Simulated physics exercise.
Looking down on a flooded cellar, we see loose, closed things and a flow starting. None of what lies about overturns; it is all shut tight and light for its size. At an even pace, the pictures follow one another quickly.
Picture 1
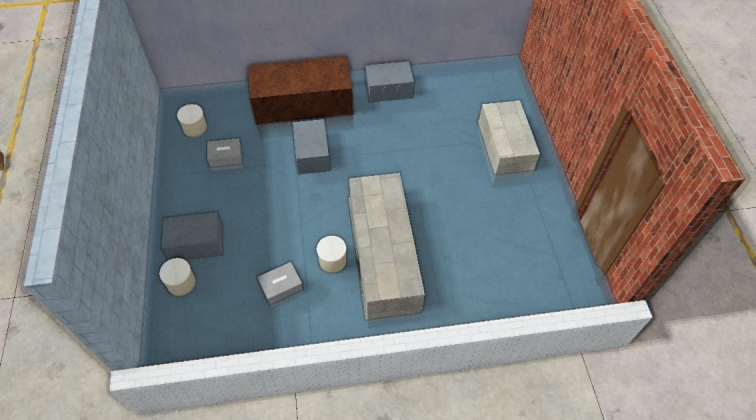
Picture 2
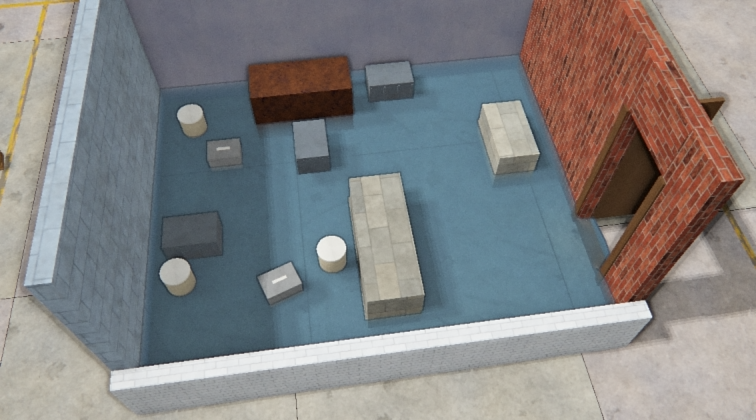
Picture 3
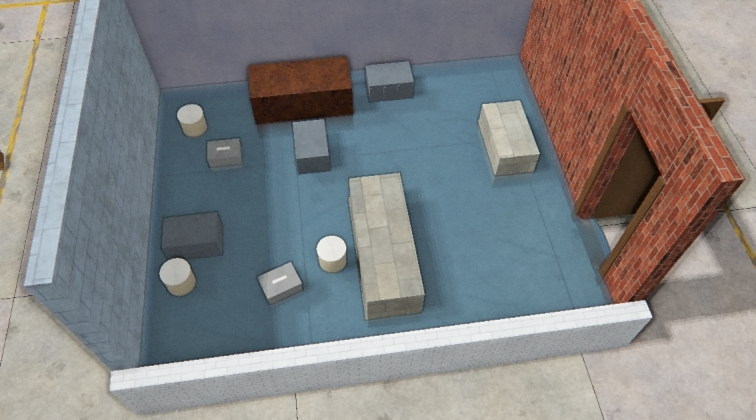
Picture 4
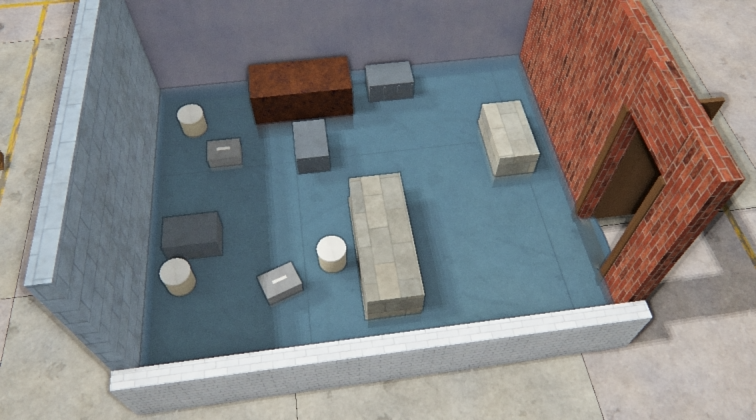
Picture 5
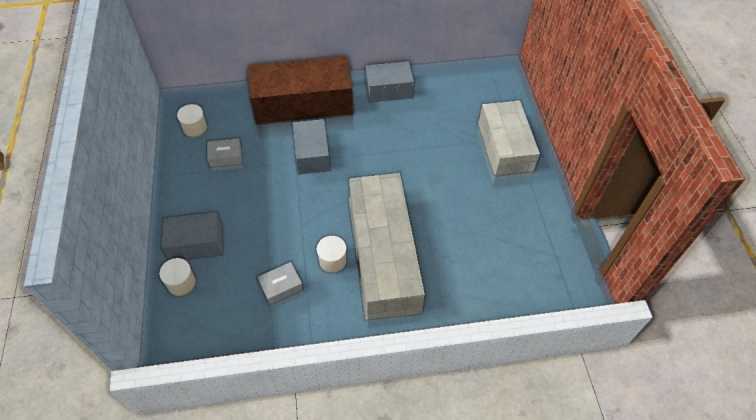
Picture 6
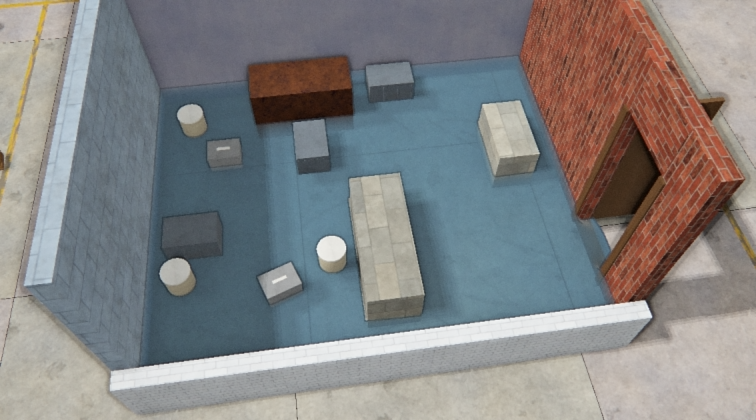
A brown door in the red brick wall at right swings open outward, leaving a gap in the doorway, and then stays still; the grey blocks, pale cylinders and rust-brown box on the blue floor do not visibly move.
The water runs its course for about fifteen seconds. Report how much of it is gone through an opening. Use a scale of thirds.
On that scale, below a third.
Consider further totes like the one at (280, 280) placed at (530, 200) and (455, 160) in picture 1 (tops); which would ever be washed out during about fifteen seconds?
Following the list, the first is escaping and the second is escaping.
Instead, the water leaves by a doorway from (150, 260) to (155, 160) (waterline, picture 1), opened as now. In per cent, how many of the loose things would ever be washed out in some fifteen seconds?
Near 80 in a hundred.
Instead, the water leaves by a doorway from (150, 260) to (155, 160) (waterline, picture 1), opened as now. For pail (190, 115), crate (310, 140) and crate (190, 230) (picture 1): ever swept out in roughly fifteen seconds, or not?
Going through them in turn: Escaped; escaped; escaped.
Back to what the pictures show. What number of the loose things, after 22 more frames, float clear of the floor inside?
That makes 8.
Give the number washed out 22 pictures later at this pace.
0.
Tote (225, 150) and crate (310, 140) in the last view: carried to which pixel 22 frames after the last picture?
They'd be somewhere near (278, 147) and (442, 152).
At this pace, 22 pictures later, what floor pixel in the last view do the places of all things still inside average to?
The average lies close to (307, 208).
A moment on, 0 of 8 are out; 8 afloat.
Next, 0 of 8 are out; 8 afloat.
Later, 0 of 8 are out; 8 afloat.
In the end, 0 of 8 are out; 8 afloat.
